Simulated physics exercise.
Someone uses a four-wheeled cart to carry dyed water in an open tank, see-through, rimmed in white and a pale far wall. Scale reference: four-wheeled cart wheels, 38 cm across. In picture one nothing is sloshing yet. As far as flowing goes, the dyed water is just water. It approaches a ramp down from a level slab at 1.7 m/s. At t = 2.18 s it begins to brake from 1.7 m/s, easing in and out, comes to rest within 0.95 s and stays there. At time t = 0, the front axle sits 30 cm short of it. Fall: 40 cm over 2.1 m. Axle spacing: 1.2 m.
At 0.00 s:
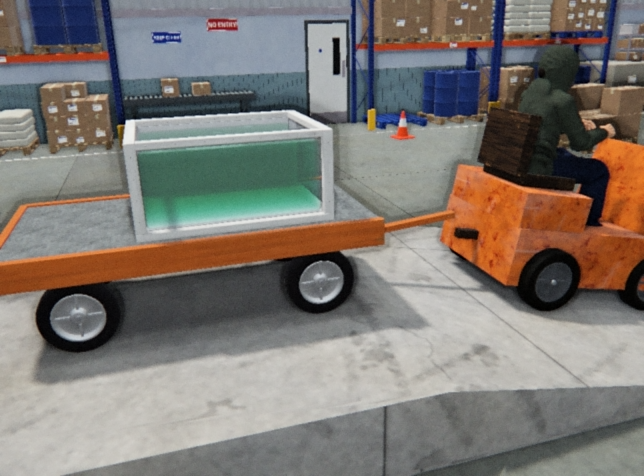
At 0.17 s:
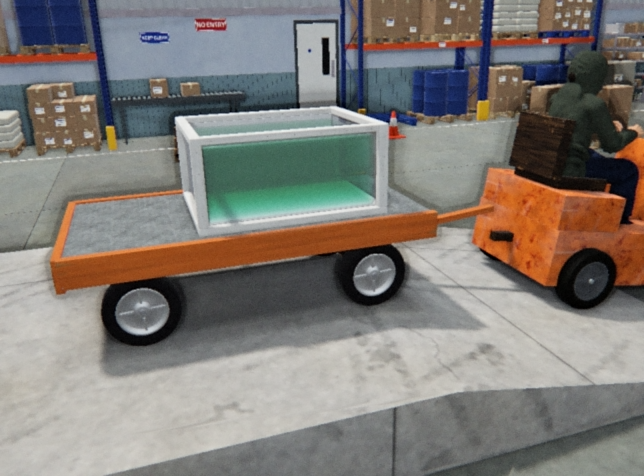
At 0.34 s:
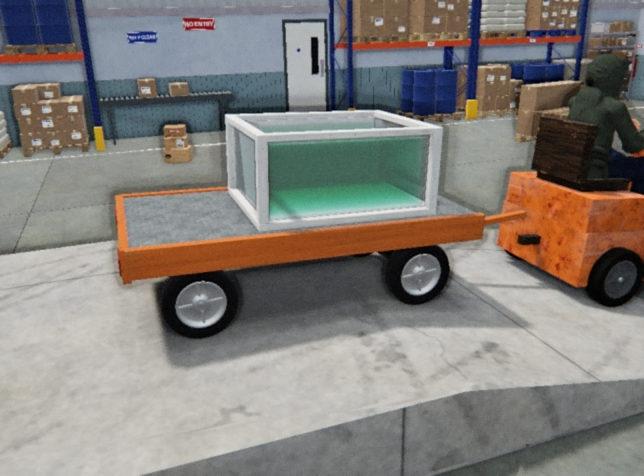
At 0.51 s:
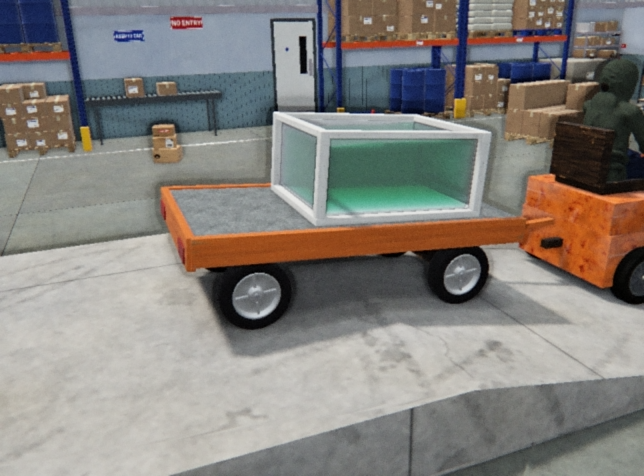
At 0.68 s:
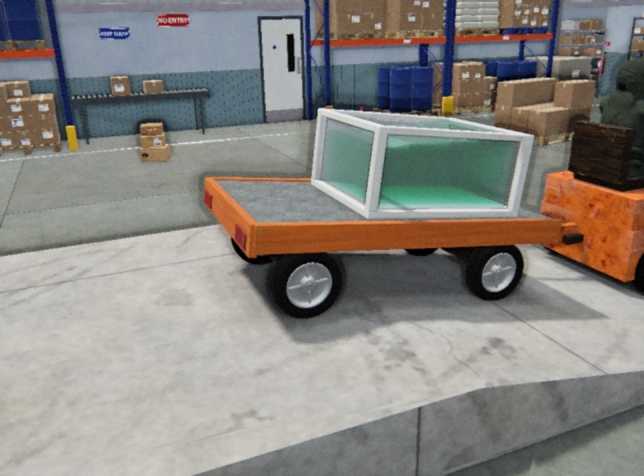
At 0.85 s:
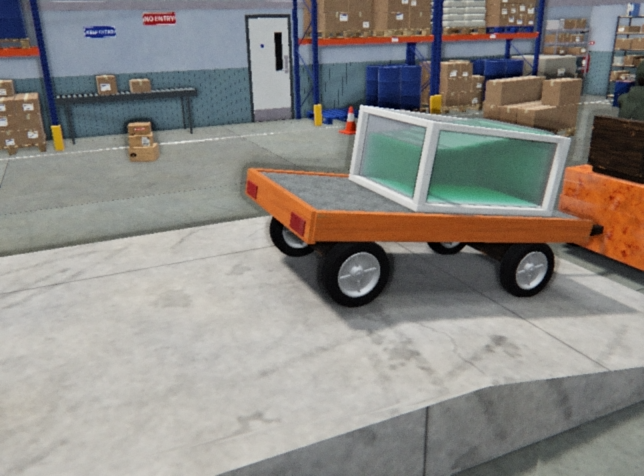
We see a hooded driver on an orange tug pull a four-wheeled cart rightward through a warehouse, carrying a see-through, white-rimmed open tank; the cart gradually angles nose down, and the green water inside heaps towards the front.
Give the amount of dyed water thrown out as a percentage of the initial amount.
Roughly 13 percent of the dyed water is thrown out.
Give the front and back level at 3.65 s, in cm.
Reading: About 22 cm in front, about 46 cm behind.
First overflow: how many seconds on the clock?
About 1.2 s.
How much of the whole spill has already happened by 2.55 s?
About 30 %.
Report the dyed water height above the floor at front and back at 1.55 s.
Level, front = 42 cm; level, back = 30 cm.
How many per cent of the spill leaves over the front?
Roughly 80 percent.
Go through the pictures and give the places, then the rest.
The dyed water reaches (303, 139) at the front end; it reaches (152, 150) at the back end; no slope yet; the front is on the right, levels are read along the near wall; a wheel hub at (78, 321), in the first picture.
The dyed water reaches (357, 134) at the front end; it reaches (214, 145) at the back end; no slope yet, in the second picture.
The dyed water reaches (410, 136) at the front end; it reaches (276, 142) at the back end; hardly any slope; the tank is 2° nose down, in the third picture.
The dyed water reaches (334, 145) at the back end; it is heaped 4° towards the front; the tank is 5° nose down, in the fourth picture.
The dyed water reaches (387, 145) at the back end; it is heaped 7° towards the front; the tank is 8° nose down, in the fifth picture.
The dyed water reaches (541, 131) at the front end; it is heaped 12° towards the front; a wheel hub at (362, 277); the tank is 10° nose down, in the sixth picture.
By 1.55 s it stands 31 cm high behind and 42 cm in front; 3 per cent has gone over the front.
By 2.55 s it stands 31 cm high behind and 41 cm in front; 3 per cent has gone over the front.
By 3.65 s it stands 46 cm high behind and 22 cm in front; 11 per cent has gone over the front.
By 6.11 s 13 per cent has gone over the front, 32 of 239 litres.
